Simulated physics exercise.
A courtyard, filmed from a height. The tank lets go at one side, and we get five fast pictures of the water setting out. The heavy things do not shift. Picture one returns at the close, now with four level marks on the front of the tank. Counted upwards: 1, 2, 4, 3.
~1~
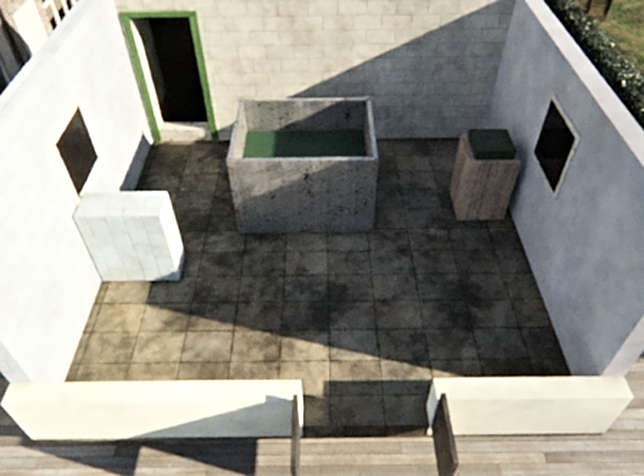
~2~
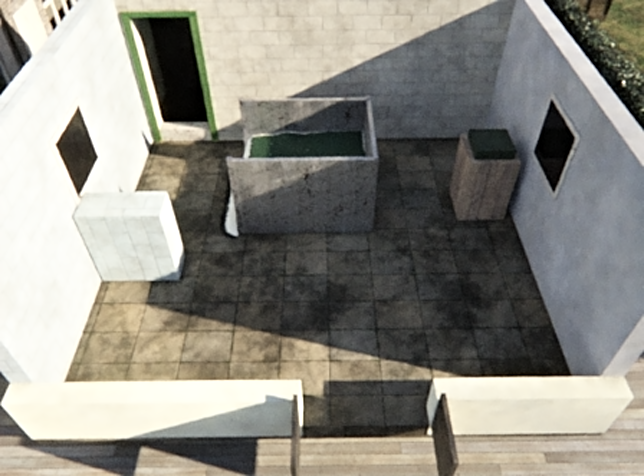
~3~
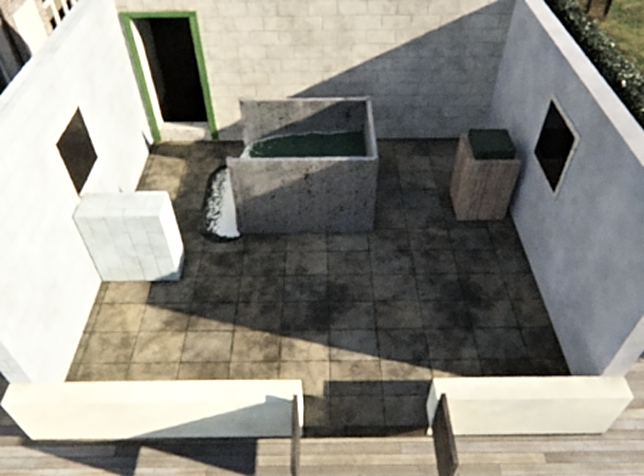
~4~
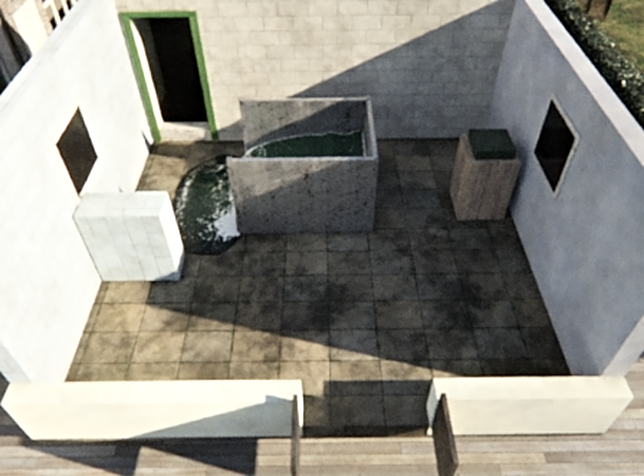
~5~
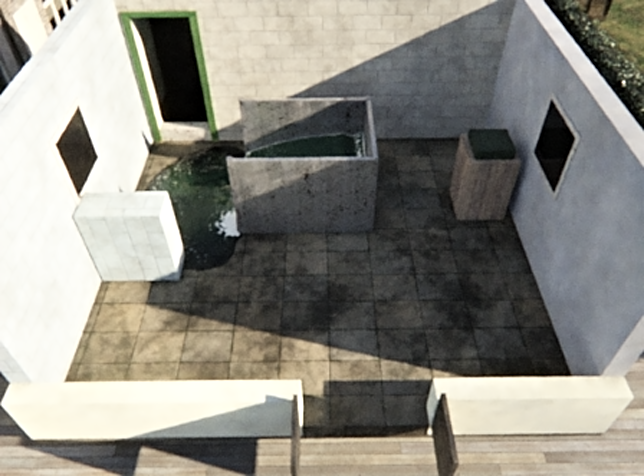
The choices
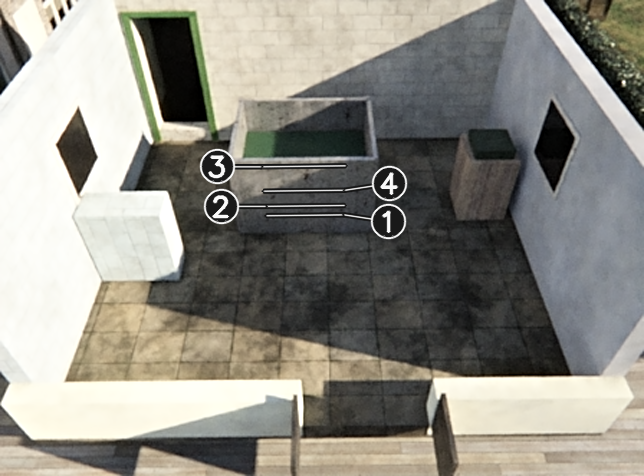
In a walled yard with a green-framed doorway, a stone tank's green water began pouring out at its left side, then spread across the paved floor toward the white block and the left wall.
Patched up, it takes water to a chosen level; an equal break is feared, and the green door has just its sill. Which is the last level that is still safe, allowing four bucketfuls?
2 is the one.
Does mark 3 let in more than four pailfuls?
Yes, it does.
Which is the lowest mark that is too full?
That would be 4.
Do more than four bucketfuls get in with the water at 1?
No, not at all.
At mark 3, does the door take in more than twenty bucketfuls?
Yes, clearly.
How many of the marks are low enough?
Two of them.
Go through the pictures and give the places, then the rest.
Water in the tank at rest, its middle at (305, 158); foot of the green doorway at (188, 141); open gate at (367, 377).
Water covers 2 % of the ground and shows as far out as (235, 235).
Water covers 4 % of the ground and shows as far out as (219, 238).
Water covers 8 % of the ground and shows as far out as (219, 159).
Water covers 13 % of the ground and shows as far out as (184, 159).
On the marked copy, 1 at (305, 215); 2 at (305, 205); 3 at (303, 166); 4 at (304, 190); from the bottom up 1, 2, 4, 3.
Choosing 1, nothing gets over.
Choosing 2, a bucket or two gets in.
Choosing 3, dozens of bucketfuls pour in.
Choosing 4, about 12 bucketfuls get in.
